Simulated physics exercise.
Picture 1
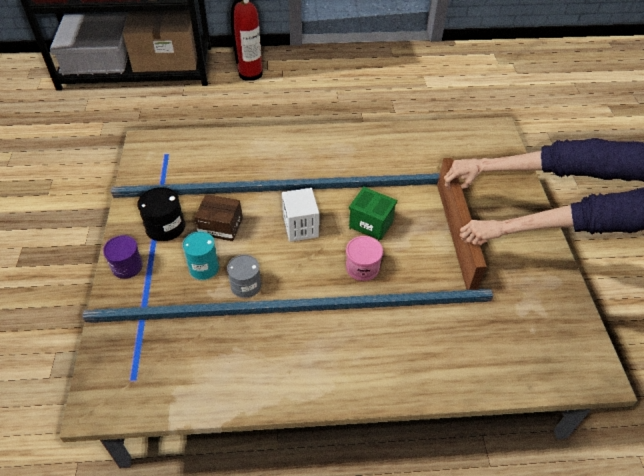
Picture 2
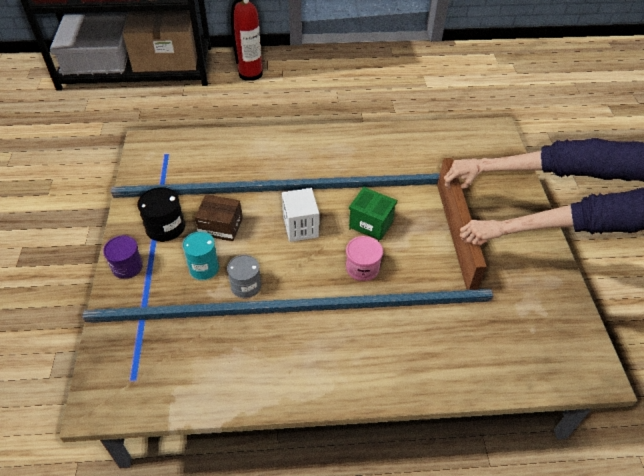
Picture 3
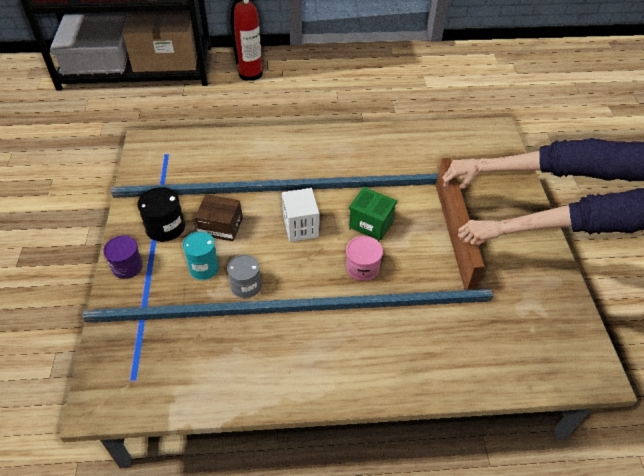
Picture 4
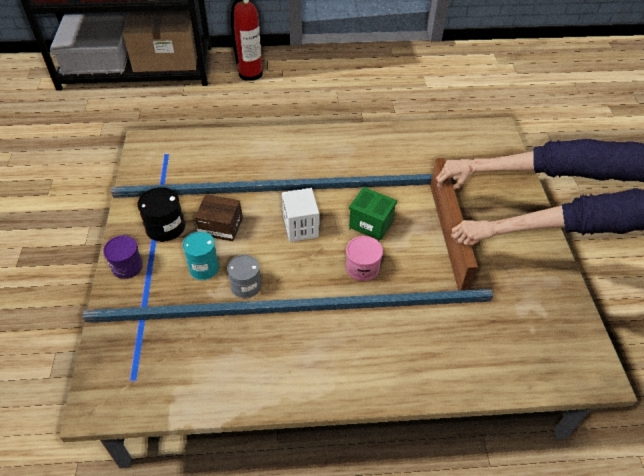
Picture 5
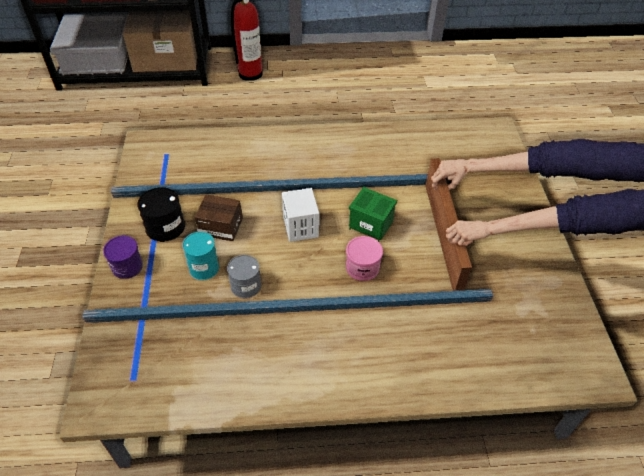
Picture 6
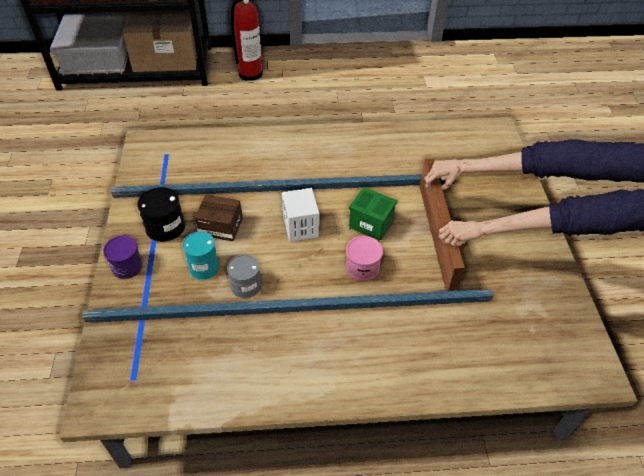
Wooden plank edging slightly left between two blue rails, pushed by two hands, while the scattered canisters and boxes stay still.
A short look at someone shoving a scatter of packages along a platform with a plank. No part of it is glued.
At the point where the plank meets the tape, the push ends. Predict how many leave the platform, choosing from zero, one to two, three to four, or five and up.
Lost: Three or four.
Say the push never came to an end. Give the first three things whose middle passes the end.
Order noted: Black canister, brown box, purple pail.
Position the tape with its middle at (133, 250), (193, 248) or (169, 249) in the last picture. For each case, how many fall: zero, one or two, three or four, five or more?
One after the other, the answers are five or over; one or two; three to four.
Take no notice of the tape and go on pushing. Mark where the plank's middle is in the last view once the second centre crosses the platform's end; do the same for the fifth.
Around (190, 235); afterwards around (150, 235).
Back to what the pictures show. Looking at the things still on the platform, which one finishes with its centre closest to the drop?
The turquoise canister winds up nearest.
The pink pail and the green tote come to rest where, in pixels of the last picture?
For the pink pail it's (129, 265), and for the green tote it's (131, 234).
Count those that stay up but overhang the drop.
Answer: 1.
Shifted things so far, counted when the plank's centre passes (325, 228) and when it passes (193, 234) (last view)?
3 and 8.
Soon after, none off yet; purple pail at rest near (124, 258); black canister at rest near (162, 215); turquoise canister at rest near (201, 256).
In the end, the number that fall off is three or four; gone, white crate, brown box, black canister and purple pail.
